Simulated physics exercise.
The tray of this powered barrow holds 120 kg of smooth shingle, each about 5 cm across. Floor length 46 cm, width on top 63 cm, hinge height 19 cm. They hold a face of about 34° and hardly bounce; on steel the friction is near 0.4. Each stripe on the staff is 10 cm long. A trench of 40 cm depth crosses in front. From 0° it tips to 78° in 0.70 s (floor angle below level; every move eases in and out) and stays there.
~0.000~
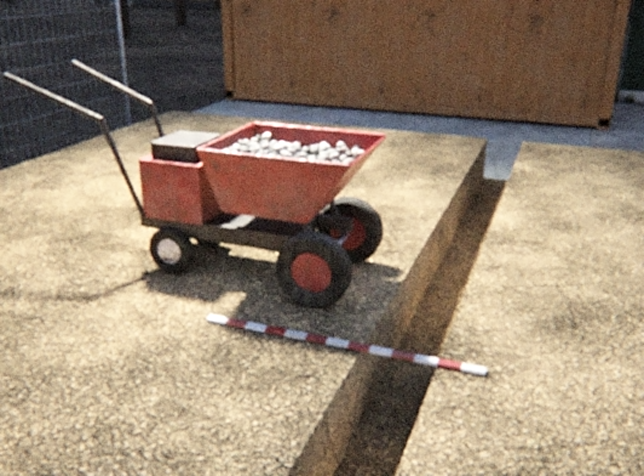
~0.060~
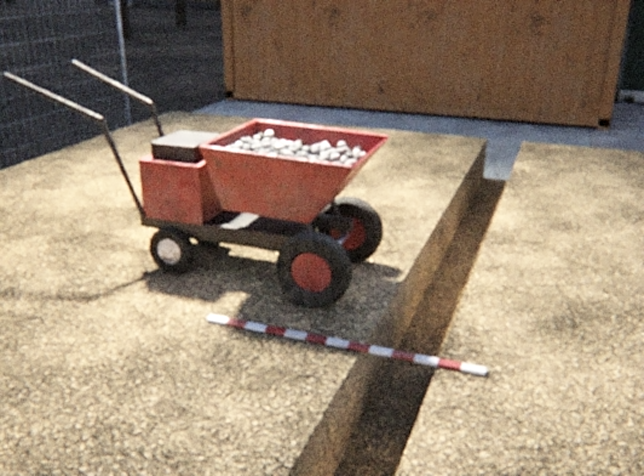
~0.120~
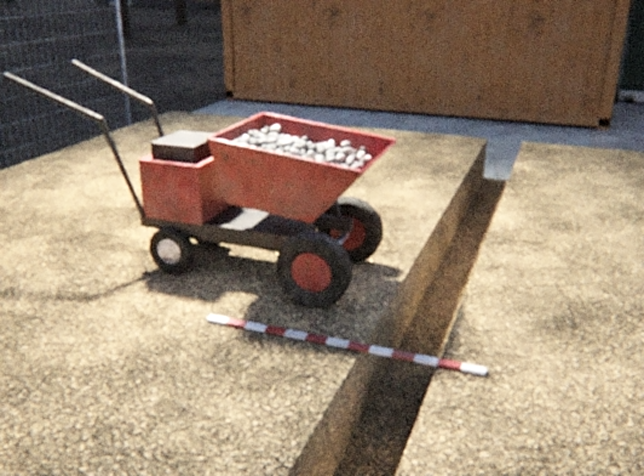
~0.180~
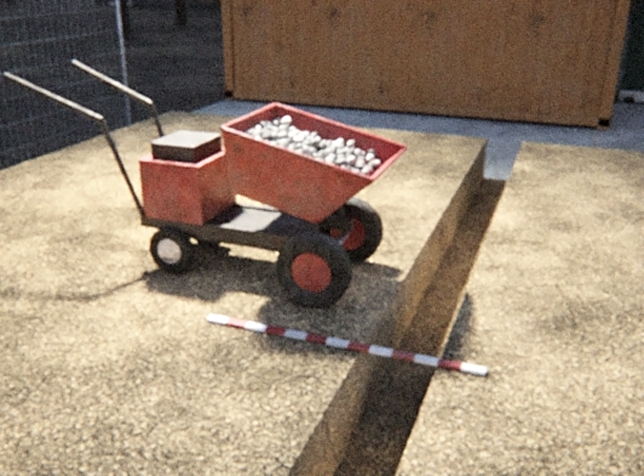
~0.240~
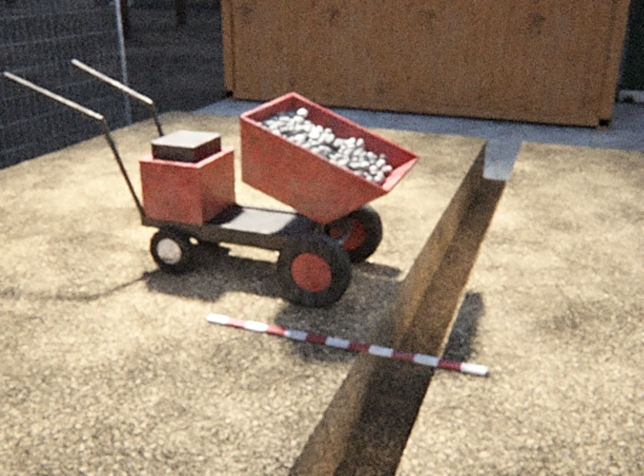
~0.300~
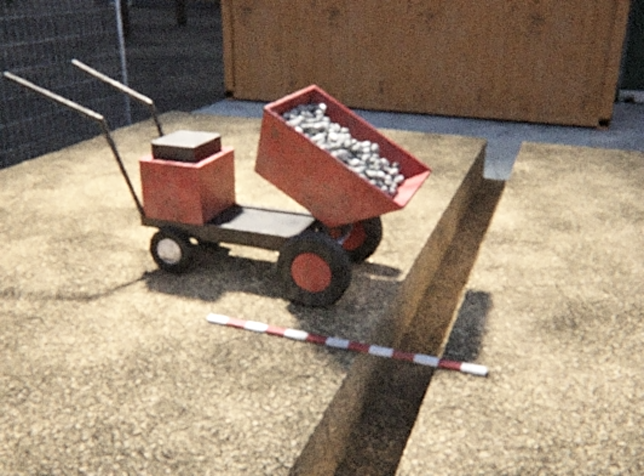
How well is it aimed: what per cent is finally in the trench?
About 28 per cent.
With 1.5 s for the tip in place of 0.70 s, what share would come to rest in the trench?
In that case some 40 per cent.
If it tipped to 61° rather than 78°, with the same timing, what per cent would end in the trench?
In that case some 30 per cent.
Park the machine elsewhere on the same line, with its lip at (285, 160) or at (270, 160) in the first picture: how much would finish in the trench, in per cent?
Near 95 per cent from the first place, 85 from the second.
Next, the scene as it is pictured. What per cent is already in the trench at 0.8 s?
Some 5 per cent.
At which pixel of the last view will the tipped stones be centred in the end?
Their middle is at about (512, 306).
After 0.5 s the floor is at 65°; 100 % in the tray; the foremost stones are at (433, 249).
After 0.8 s the floor is at 78°; 53 % in the tray, 7 % in the trench, 40 % past the trench; the foremost stones are at (539, 313).
After 1.1 s the floor is at 78°; 9 % in the tray, 18 % in the trench, 73 % past the trench; the foremost stones are past the picture's edge.
After 3.1 s the floor is at 78°; 0 % in the tray, 28 % in the trench, 72 % past the trench; the foremost stones are past the picture's edge.
